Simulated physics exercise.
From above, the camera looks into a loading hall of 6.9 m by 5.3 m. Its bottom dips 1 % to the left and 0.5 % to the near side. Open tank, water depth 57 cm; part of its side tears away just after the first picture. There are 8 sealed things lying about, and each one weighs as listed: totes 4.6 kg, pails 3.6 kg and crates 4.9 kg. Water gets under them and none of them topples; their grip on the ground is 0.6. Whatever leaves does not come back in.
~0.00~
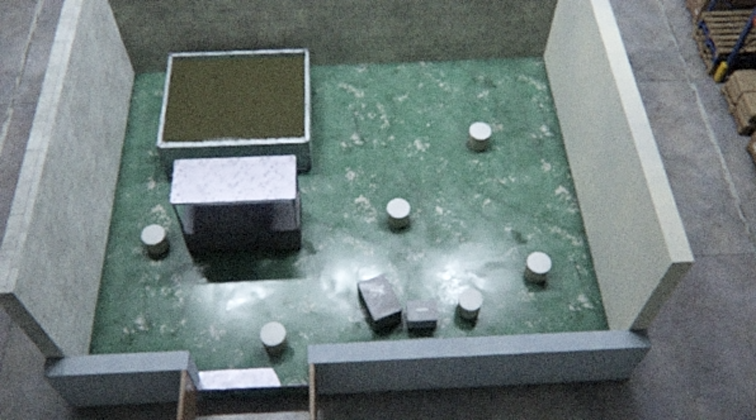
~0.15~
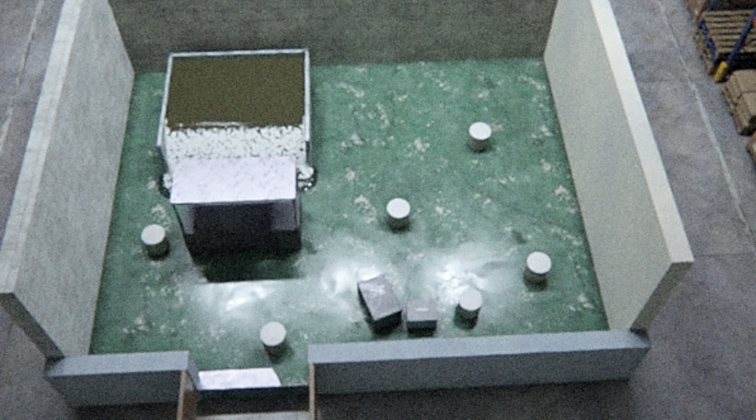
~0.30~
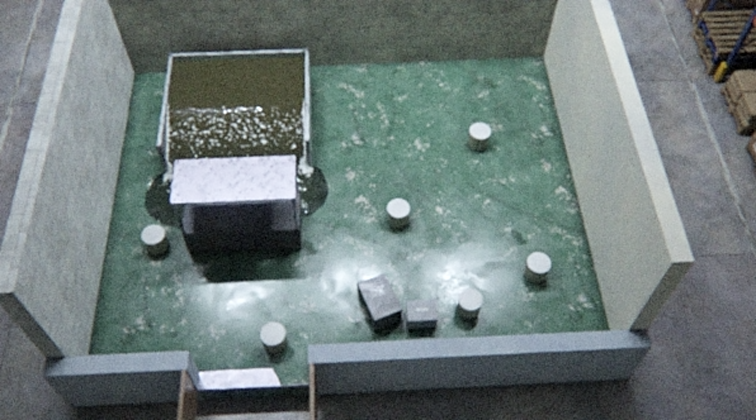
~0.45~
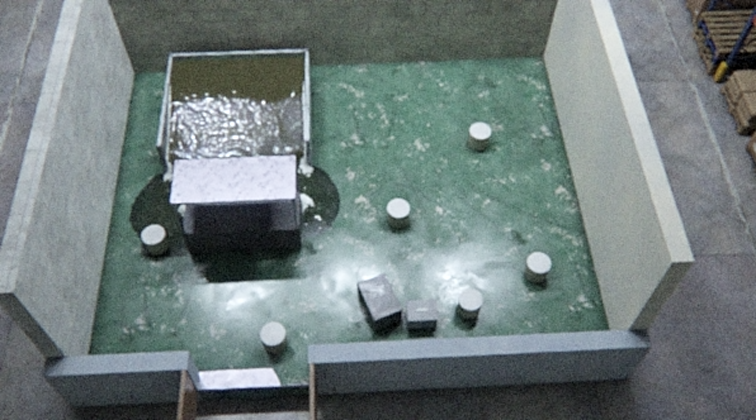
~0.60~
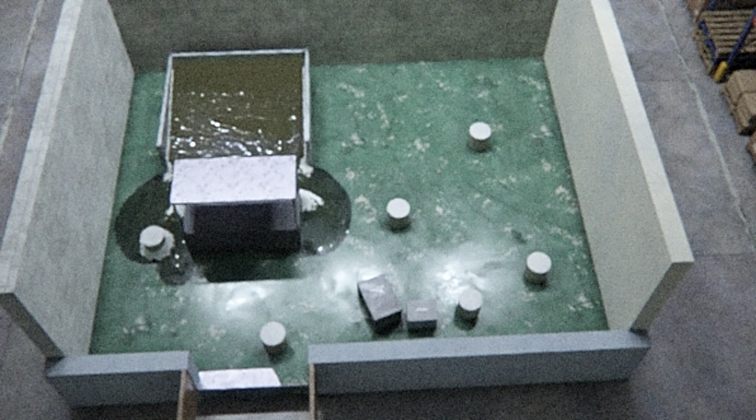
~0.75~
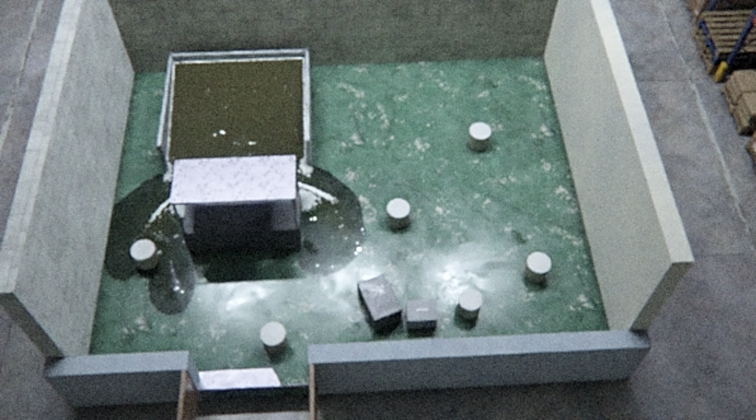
Loading hall seen from above, water escaping a tank's near side, spreading across the green floor and slightly shifting one white pail.
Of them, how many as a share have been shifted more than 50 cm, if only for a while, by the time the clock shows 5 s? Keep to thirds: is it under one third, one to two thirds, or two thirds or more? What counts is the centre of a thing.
At or above two thirds get shoved past half a metre.
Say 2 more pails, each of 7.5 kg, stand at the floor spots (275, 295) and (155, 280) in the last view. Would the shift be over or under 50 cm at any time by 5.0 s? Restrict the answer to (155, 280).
For that spot, it comes out too far.
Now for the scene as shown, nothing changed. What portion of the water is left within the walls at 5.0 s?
96 %.
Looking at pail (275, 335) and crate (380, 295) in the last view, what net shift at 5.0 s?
That comes to 300 cm for the first and 120 cm for the second.
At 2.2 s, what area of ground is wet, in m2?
Somewhere about 22 m2, give or take.
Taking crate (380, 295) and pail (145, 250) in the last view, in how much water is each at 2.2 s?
Close to 2 and 23 centimetres.
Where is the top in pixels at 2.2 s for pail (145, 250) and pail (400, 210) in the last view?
They end up about (122, 339) and (509, 232) in the last view.
After 1.1 s 1 of 8 are over 50 cm from their spots; 0 afloat.
After 2.2 s 2 of 8 are over 50 cm from their spots; 1 afloat.
After 3.5 s 6 of 8 are over 50 cm from their spots; 5 afloat.
After 5.0 s 7 of 8 are over 50 cm from their spots, and 8 have been at some point; 7 afloat.
